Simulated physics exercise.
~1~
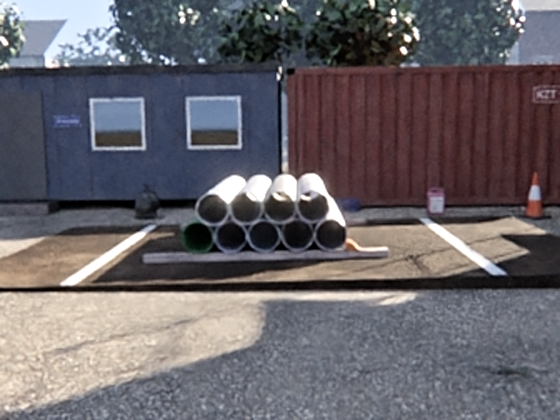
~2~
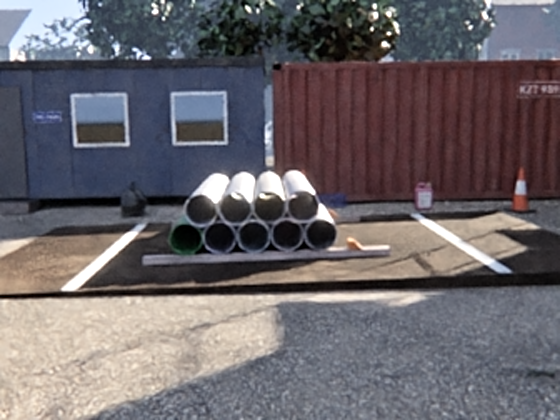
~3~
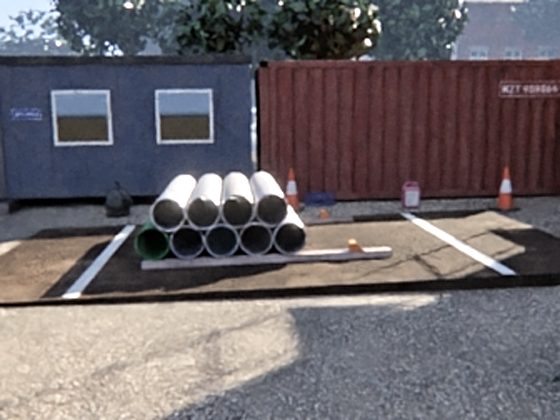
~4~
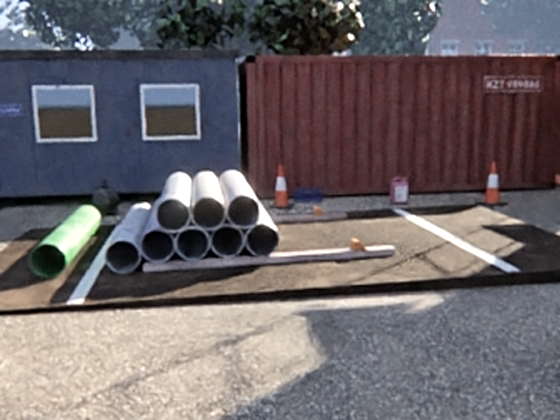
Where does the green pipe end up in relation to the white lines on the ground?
It rolls off the left end of the timber and crosses the left white line, ending up on the far side of it.
